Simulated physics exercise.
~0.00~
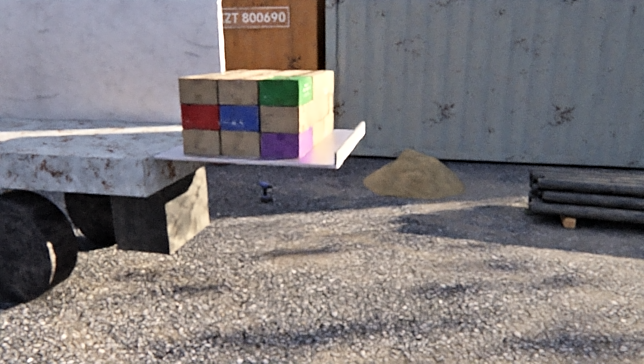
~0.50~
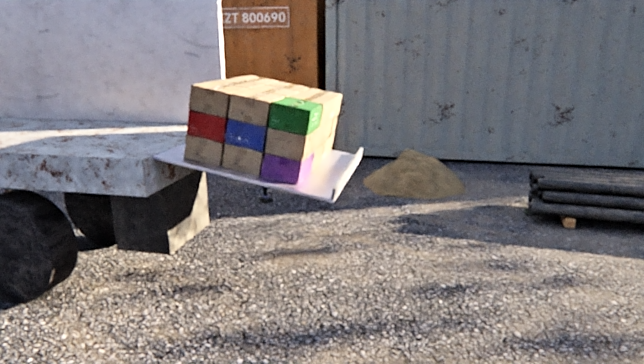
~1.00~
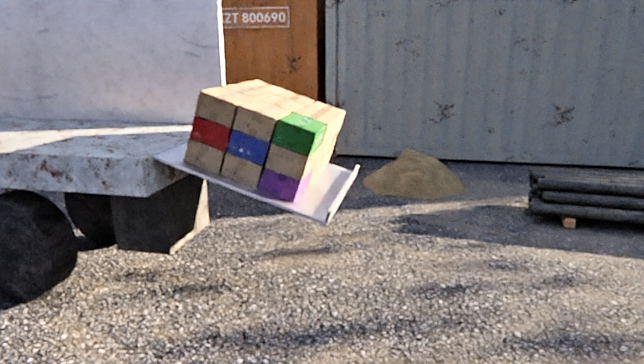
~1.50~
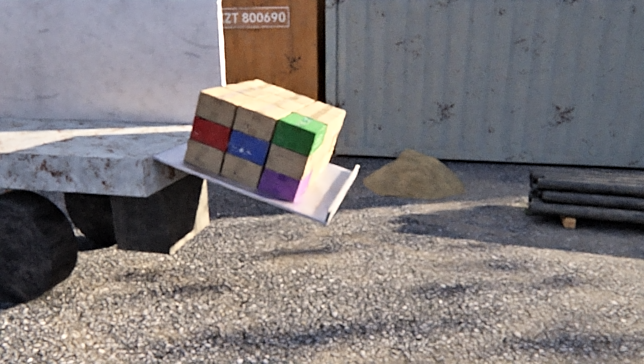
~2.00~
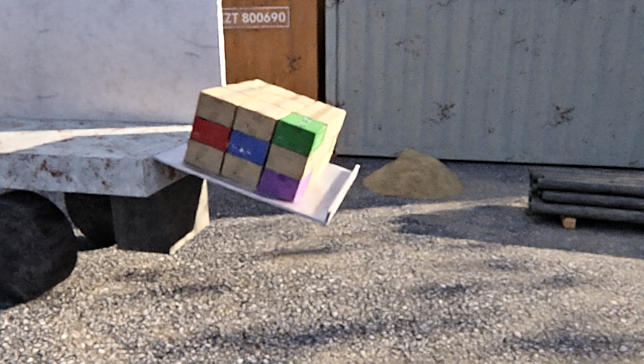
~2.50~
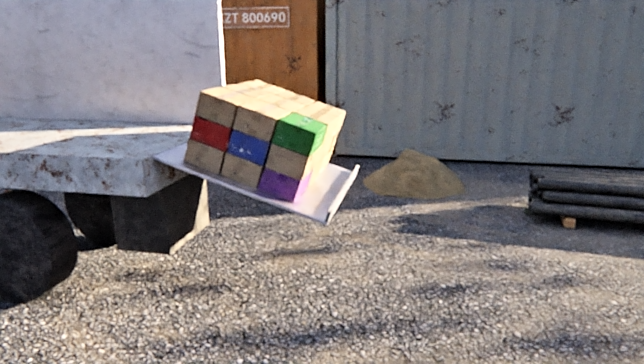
A lorry's tail lift tilts down to the right and stops, its stacked parcels staying aboard.
